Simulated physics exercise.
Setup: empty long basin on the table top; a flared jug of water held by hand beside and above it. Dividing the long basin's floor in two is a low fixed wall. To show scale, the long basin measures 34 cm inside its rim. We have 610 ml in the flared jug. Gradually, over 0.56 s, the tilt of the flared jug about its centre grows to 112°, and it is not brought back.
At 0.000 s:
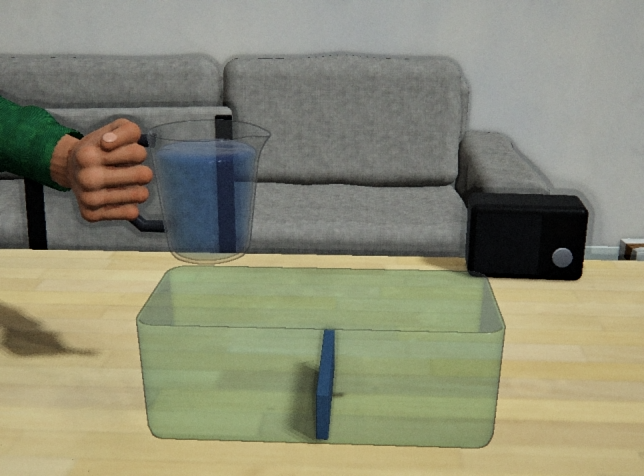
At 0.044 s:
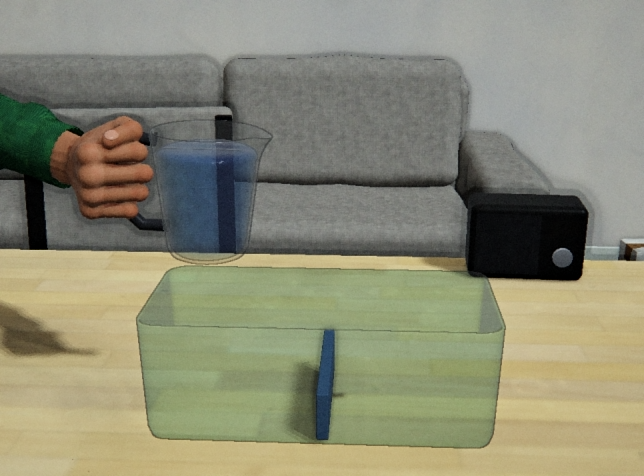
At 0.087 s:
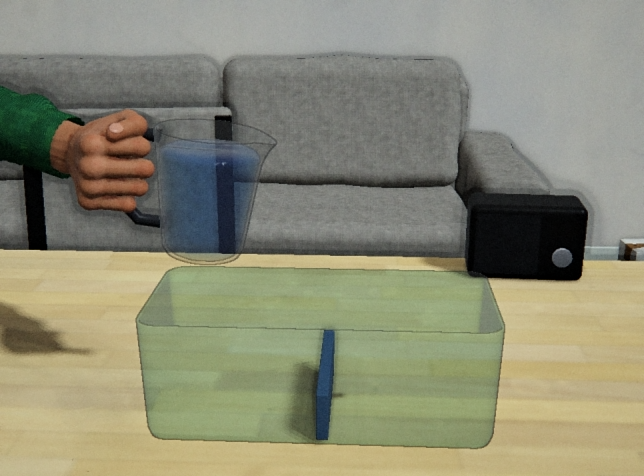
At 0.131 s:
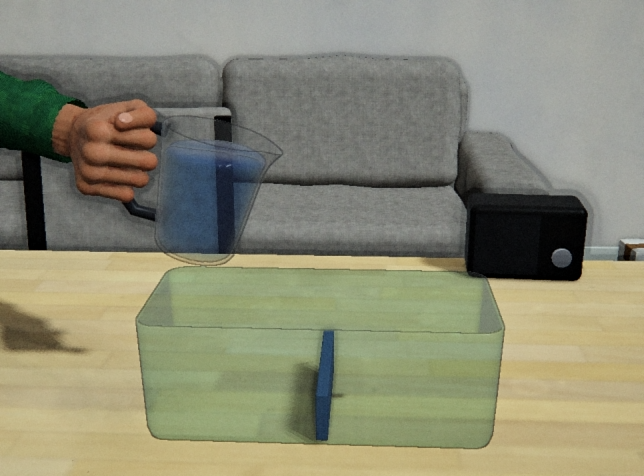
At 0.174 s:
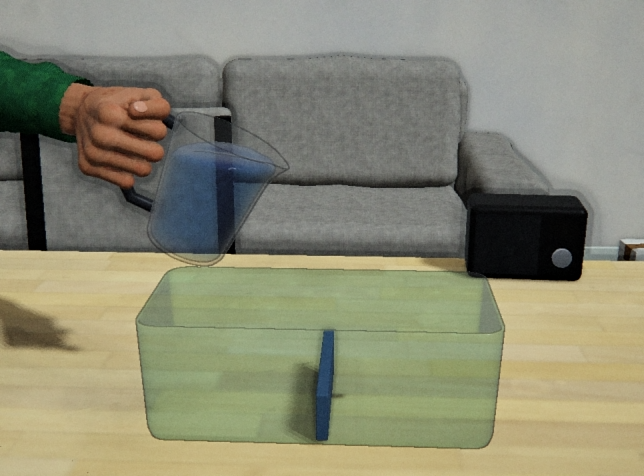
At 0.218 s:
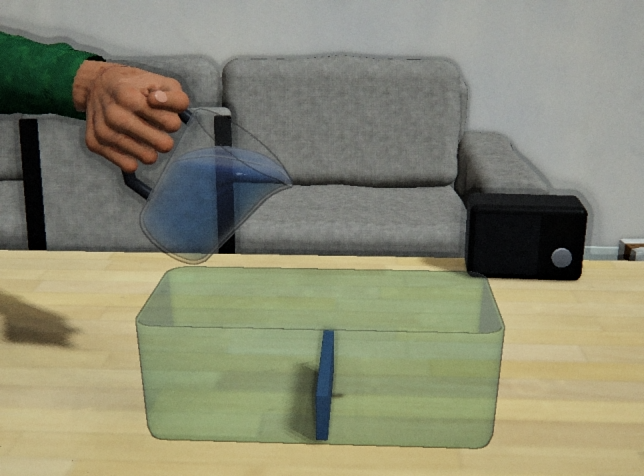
A hand in a green sleeve, at the left, holds a clear jug of blue water upright, then tilts it steadily to the right, the water shifting toward the spout. Below it, on a pale wooden table, sits a clear greenish basin with an upright blue divider inside, and a black box stands behind to the right. The unmoving camera looks slightly down from the front, with a grey sofa and wall beyond.
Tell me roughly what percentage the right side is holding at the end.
At the end it holds about 45 per cent.
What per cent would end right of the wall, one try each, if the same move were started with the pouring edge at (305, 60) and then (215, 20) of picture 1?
It comes to 90 per cent, and then 20 per cent.
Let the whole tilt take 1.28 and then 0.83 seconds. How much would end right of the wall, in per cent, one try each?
First 75, then 60 per cent.
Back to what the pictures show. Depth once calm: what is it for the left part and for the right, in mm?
Final levels - left approx 12 mm, right approx 12 mm.
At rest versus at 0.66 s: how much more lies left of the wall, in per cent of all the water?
I'd put it near 8 percent.
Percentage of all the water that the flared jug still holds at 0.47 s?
Still held: Roughly 46 % of the total.
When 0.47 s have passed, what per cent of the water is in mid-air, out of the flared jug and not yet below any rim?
Around 20 in a hundred.
Then, 0.47 s in, the tilt is 105° and 46 per cent is still to pour, 8 is left of the wall and 26 right of it.
Then, 0.66 s in, the tilt is 112° and 6 per cent is still to pour, 45 is left of the wall and 41 right of it.
Then, 0.85 s in, the tilt is 112° and 0 per cent is still to pour, 53 is left of the wall and 45 right of it.
Then, 1.06 s in, the tilt is 112° and 0 per cent is still to pour, 53 is left of the wall and 45 right of it.
Finally, 53 per cent lies left of the wall, 45 right of it and 2 outside.
